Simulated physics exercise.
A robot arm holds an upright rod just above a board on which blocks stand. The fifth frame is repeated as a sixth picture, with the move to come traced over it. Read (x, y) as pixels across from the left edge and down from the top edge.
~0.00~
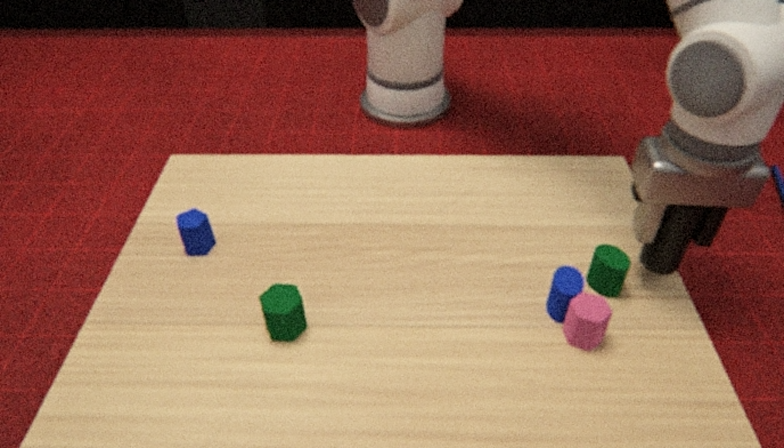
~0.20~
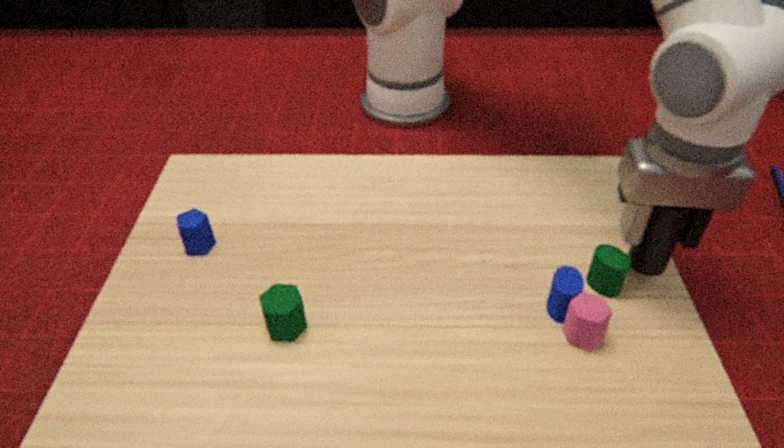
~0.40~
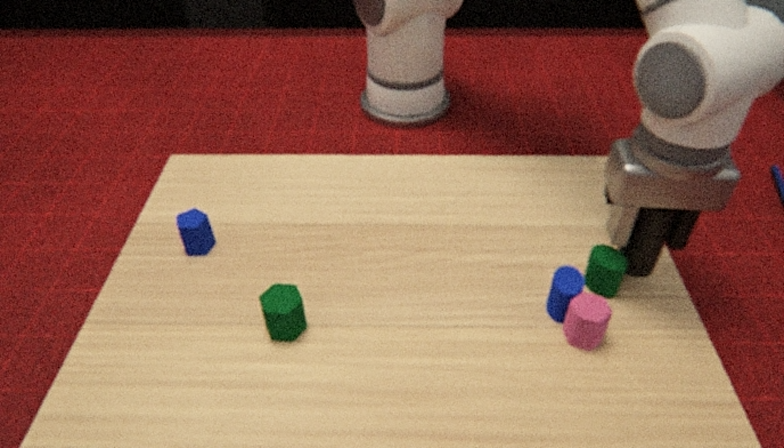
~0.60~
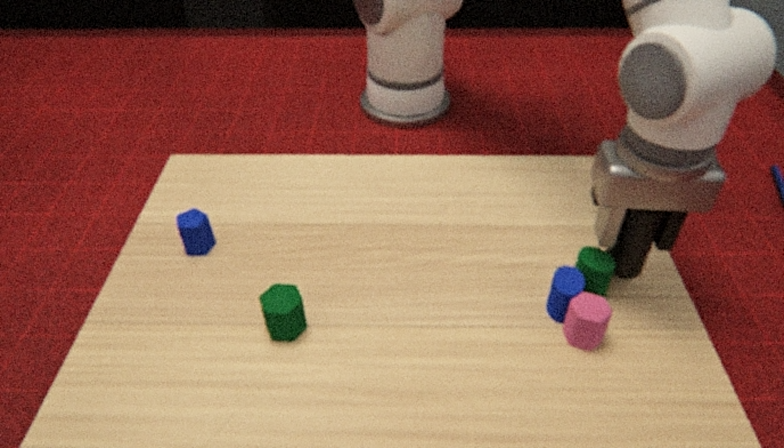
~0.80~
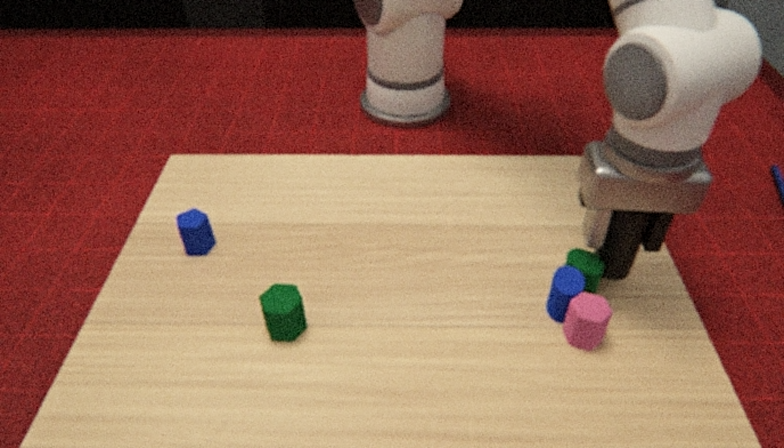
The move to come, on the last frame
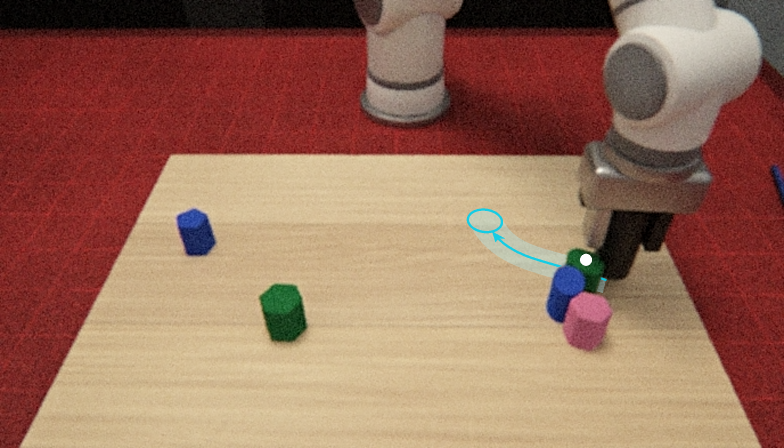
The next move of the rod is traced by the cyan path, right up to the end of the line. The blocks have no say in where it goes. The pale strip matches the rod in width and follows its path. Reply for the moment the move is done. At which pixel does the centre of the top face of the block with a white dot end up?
Just about (549, 257).
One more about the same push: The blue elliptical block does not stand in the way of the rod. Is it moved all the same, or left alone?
It shifts position.
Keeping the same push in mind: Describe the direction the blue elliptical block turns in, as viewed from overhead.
It twists anticlockwise.
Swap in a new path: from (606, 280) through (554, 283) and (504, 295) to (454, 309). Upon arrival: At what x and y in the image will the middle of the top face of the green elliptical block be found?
Most likely (427, 298).
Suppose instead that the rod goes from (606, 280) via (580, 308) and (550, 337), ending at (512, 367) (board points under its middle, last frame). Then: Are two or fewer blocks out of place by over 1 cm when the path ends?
No
The drawn path runs from (606, 280) by way of (556, 265) and (511, 248) to (485, 221); the dot is on the green elliptical block.
On the path given first. One third of the way, rod at (559, 252); blue elliptical block at (560, 283), turned 35° anticlockwise; green elliptical block at (550, 257), turned 55° anticlockwise.
Two thirds of the way, rod at (513, 235); blue elliptical block at (560, 283), turned 35° anticlockwise; green elliptical block at (549, 257), turned 60° anticlockwise.
At the end, rod at (487, 208); blue elliptical block at (560, 283), turned 35° anticlockwise; green elliptical block at (549, 257), turned 60° anticlockwise; pink hexagonal block not moved.
